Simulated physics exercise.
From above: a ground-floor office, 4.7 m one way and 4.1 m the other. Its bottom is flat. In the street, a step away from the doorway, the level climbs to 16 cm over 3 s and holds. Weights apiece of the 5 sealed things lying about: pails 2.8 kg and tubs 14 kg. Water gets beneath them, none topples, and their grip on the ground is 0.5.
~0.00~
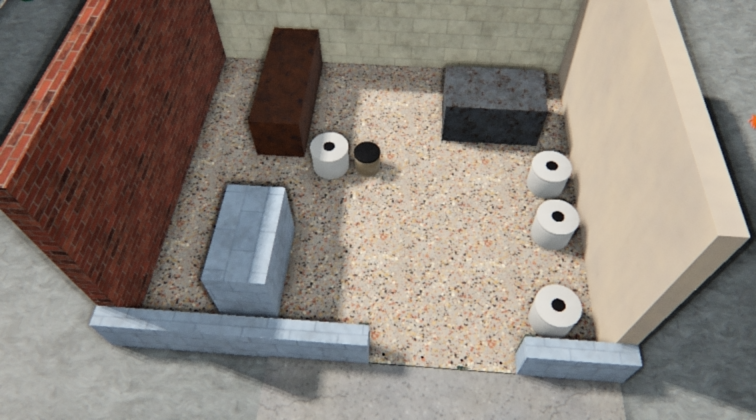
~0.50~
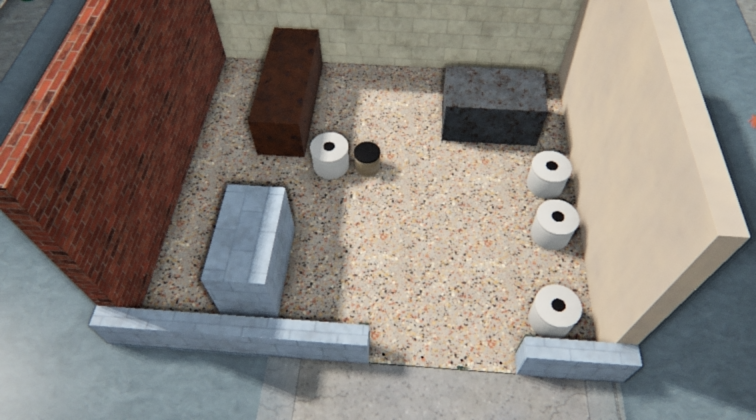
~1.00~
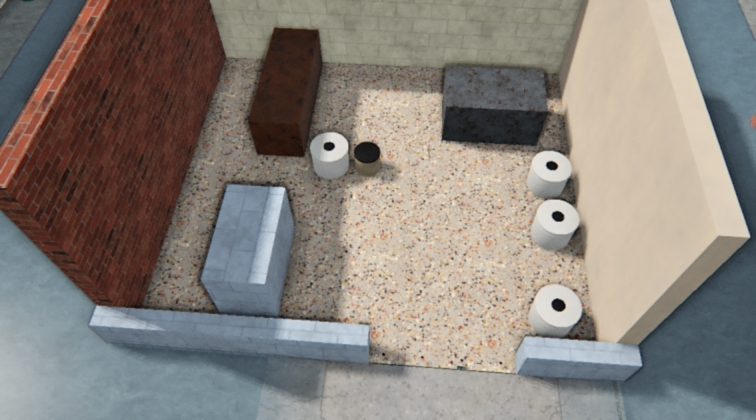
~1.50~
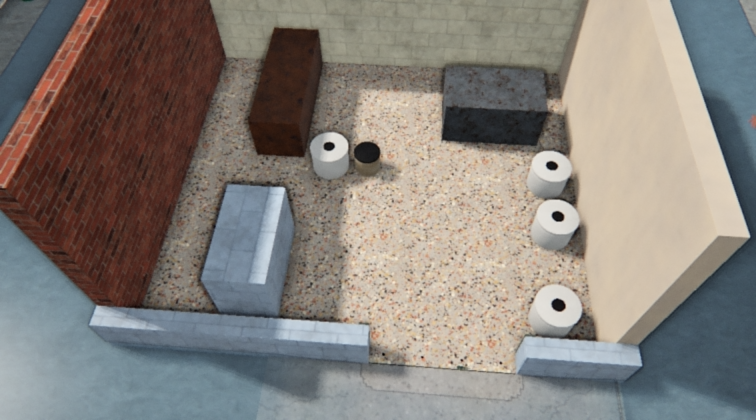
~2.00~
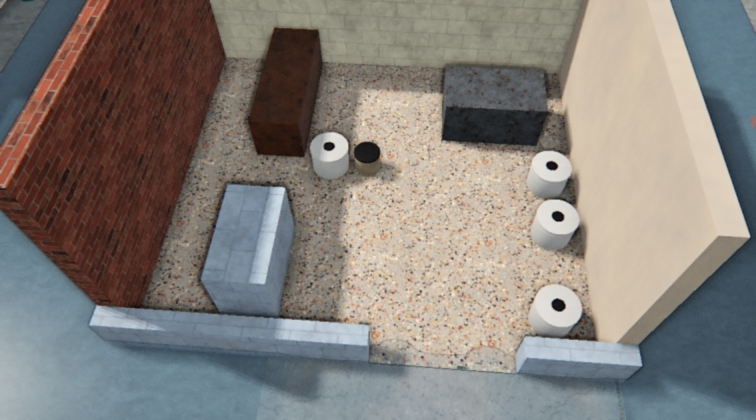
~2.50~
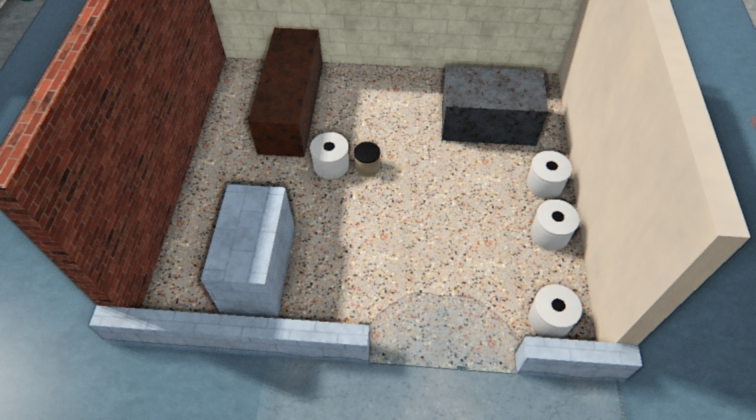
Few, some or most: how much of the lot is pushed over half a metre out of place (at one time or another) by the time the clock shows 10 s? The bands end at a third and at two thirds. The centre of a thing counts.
That comes to not even a third.
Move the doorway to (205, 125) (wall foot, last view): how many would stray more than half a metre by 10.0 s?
In that case 0 of them.
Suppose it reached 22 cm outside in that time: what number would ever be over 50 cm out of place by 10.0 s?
In that case 2 of them.
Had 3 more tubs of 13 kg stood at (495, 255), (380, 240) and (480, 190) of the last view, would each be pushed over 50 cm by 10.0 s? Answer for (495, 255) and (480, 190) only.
In turn: Past it, over.
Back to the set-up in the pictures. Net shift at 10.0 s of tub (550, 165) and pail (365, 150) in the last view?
In turn: 20 cm, 140 cm.
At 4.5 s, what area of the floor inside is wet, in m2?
Some 7.0 m2.
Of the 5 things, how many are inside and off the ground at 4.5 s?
0 of them.
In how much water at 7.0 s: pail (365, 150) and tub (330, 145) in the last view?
Roughly 6 and 4 cm.
After 3.5 s 0 of 5 are over 50 cm from their spots; 0 afloat.
After 4.5 s 0 of 5 are over 50 cm from their spots; 0 afloat.
After 7.0 s 1 of 5 are over 50 cm from their spots; 1 afloat.
After 10.0 s 1 of 5 are over 50 cm from their spots, and 1 have been at some point; 2 afloat.
